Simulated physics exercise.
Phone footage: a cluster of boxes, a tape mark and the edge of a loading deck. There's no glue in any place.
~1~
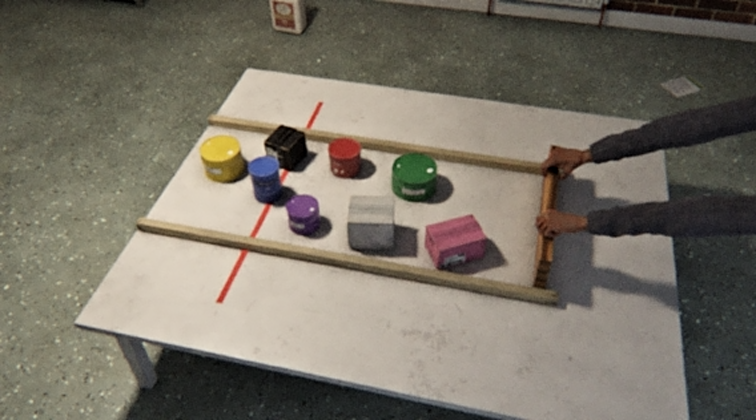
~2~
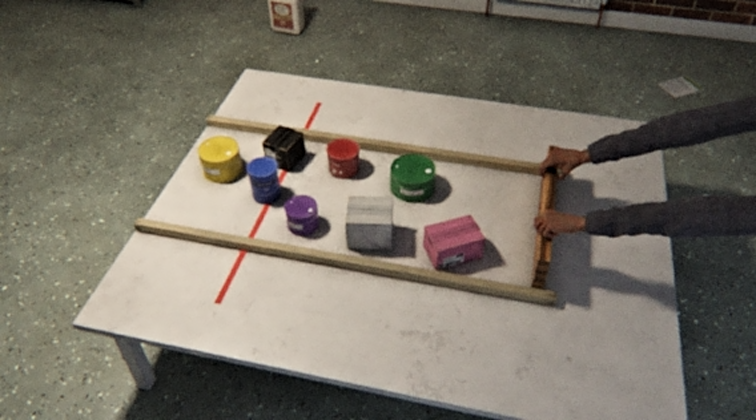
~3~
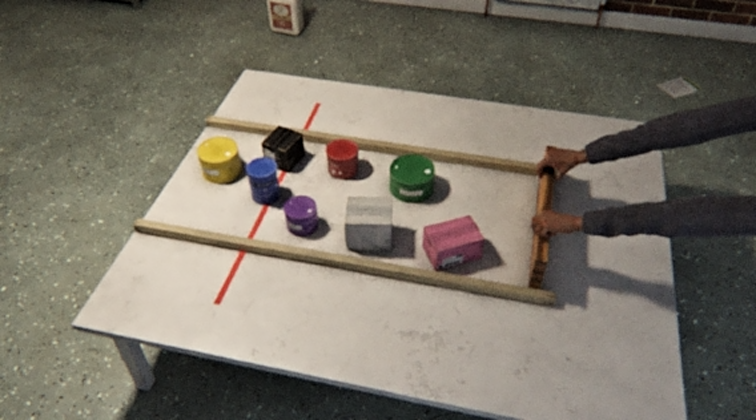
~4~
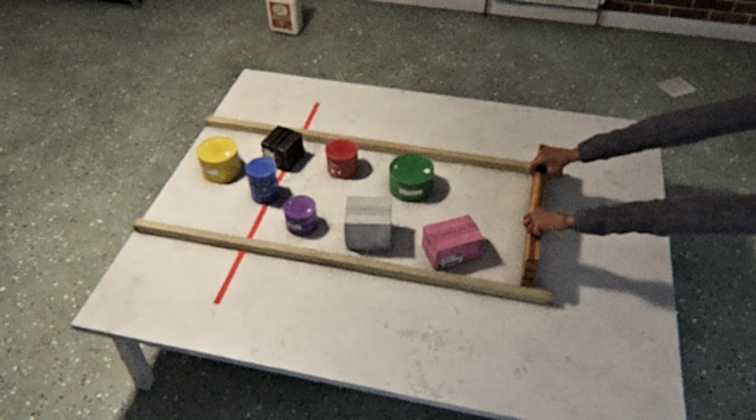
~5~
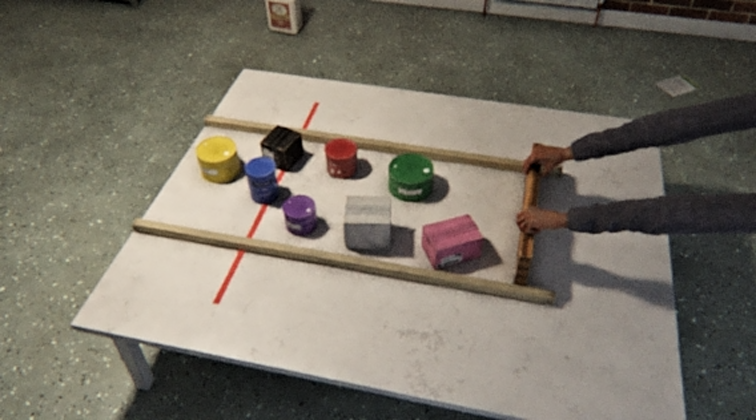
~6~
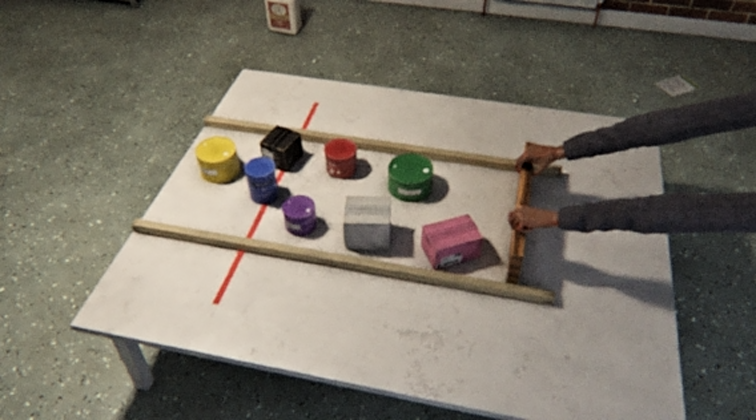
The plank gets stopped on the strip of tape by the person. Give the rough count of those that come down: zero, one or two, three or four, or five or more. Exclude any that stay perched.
The fall count stays at nil.
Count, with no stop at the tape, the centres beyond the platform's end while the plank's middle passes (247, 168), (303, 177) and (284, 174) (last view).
2, 0, 0.
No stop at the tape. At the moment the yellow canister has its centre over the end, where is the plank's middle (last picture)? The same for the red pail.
Yellow canister over the end: About (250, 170). Red pail over the end: About (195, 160).
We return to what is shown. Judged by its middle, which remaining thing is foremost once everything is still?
Purple canister - nearest.
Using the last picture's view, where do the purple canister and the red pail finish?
The purple canister ends at (161, 187) and the red pail at (251, 134).
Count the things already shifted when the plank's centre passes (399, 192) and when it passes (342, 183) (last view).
First 4, then 7.
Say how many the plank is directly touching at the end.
Number in contact with it: 2.
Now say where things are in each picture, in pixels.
In the first frame, yellow canister (222, 159); blue pail (266, 180); black parcel (286, 148); plank (547, 215); tape (278, 187).
In the second frame, blue pail (264, 181); white box (370, 223).
In the third frame, black parcel (284, 149); plank (543, 215).
In the fourth frame, yellow canister (219, 160); purple canister (301, 216).
In the fifth frame, blue pail (262, 181); pink parcel (452, 242).
In the sixth frame, yellow canister (218, 160); blue pail (262, 181); black parcel (282, 149); plank (521, 211); tape (274, 188).
Soon after, none off yet; yellow canister at rest near (218, 160); blue pail at rest near (262, 181); black parcel at rest near (282, 149).
Then, none off yet; yellow canister at rest near (218, 160); blue pail moved a little near (254, 175); black parcel moving near (279, 148).
At rest, the number that fall off is zero.
